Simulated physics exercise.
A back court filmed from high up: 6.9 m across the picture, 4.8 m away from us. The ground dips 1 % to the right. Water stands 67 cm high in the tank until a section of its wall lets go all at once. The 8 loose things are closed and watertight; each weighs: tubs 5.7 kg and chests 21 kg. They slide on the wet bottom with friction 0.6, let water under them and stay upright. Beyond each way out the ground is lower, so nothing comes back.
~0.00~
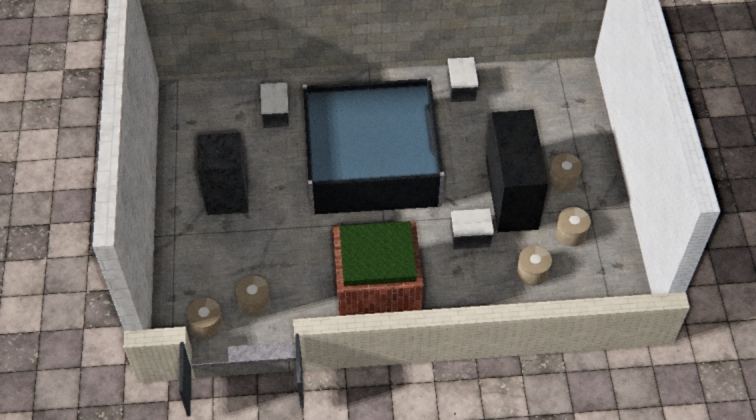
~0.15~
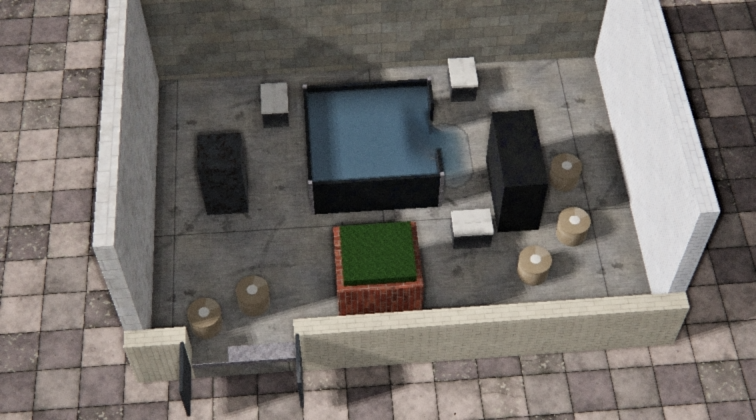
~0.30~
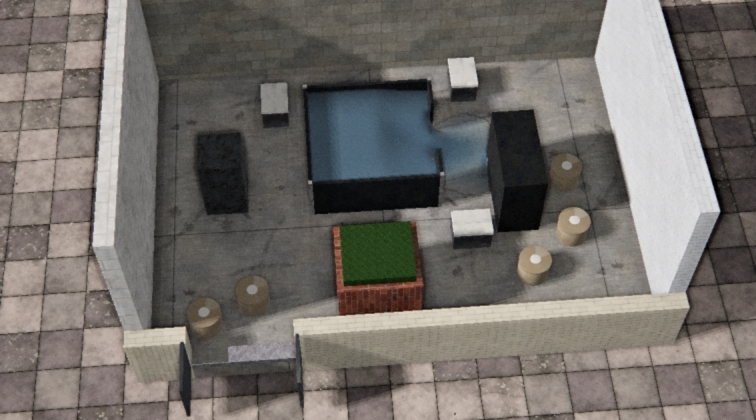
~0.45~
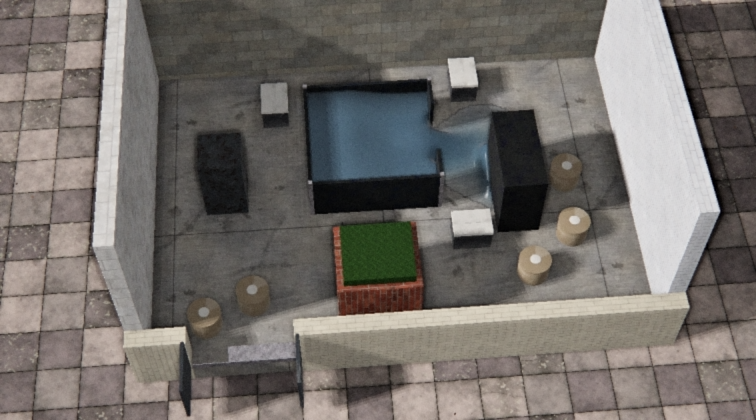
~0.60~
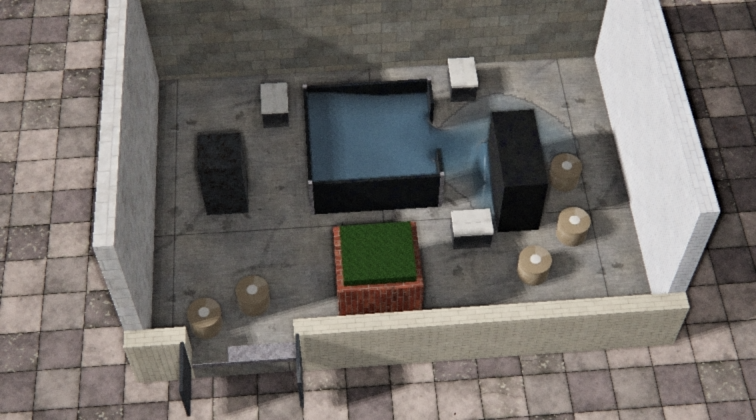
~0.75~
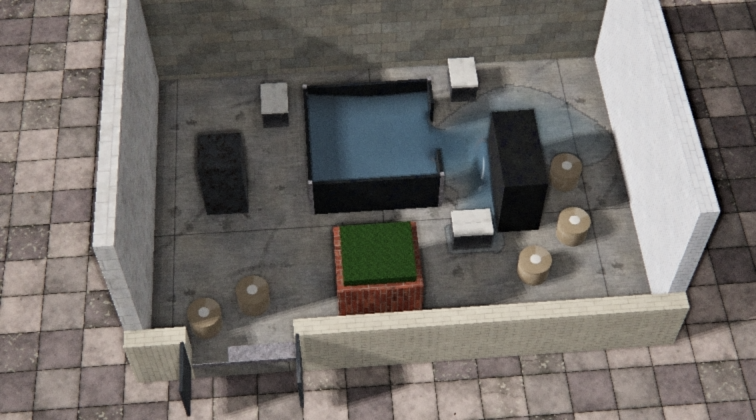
To begin with, blue water fills a dark-walled tank in a walled courtyard, among pale blocks, dark blocks and round tan tubs. Water then pours through a gap in the tank's right side, reaches the tall dark block, and spreads around it toward the right wall, while the surrounding objects stay still.
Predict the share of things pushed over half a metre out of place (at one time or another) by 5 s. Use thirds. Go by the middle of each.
Share: Under a third.
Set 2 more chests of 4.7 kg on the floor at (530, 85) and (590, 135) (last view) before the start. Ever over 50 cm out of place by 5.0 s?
In that order: Past it, more.
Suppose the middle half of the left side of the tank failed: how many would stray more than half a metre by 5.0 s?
In that case 3 of them.
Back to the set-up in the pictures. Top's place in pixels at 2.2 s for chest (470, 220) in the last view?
Near (444, 296).
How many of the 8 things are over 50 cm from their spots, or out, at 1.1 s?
I count 0.
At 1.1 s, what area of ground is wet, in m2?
About 9.0 m2.
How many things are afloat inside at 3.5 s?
2 of them.
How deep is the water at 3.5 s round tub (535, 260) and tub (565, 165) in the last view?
About 2 and 3 cm.
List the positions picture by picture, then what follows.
A chest at (472, 222) rests on the ground; a tub at (535, 259), on the bottom; 3.1 m2 under water; 0 of 8 have shifted, in the first frame.
A chest at (472, 222) rests on the ground; a tub at (535, 259) rests on the ground; 3.6 m2 under water; 0 of 8 have shifted, in the second frame.
A chest at (472, 222) rests on the ground; a tub at (535, 259) rests on the ground; 4.2 m2 under water; 0 of 8 have shifted, in the third frame.
A chest at (472, 222) rests on the ground; a tub at (535, 259) rests on the ground; water covers 4.8 m2; 0 of 8 have shifted, in the fourth frame.
A chest at (472, 222), on the bottom; a tub at (535, 259), on the bottom; water covers 5.6 m2; 0 of 8 have shifted, in the fifth frame.
A chest at (472, 222) rests on the ground; a tub at (535, 259) rests on the ground; water covers 6.7 m2; 0 of 8 have shifted, in the sixth frame.
After 1.1 s 0 of 8 are over 50 cm from their spots; 0 afloat.
After 2.2 s 1 of 8 are over 50 cm from their spots; 0 afloat.
After 3.5 s 1 of 8 are over 50 cm from their spots; 2 afloat.
After 5.0 s 2 of 8 are over 50 cm from their spots, and 2 have been at some point; 3 afloat.
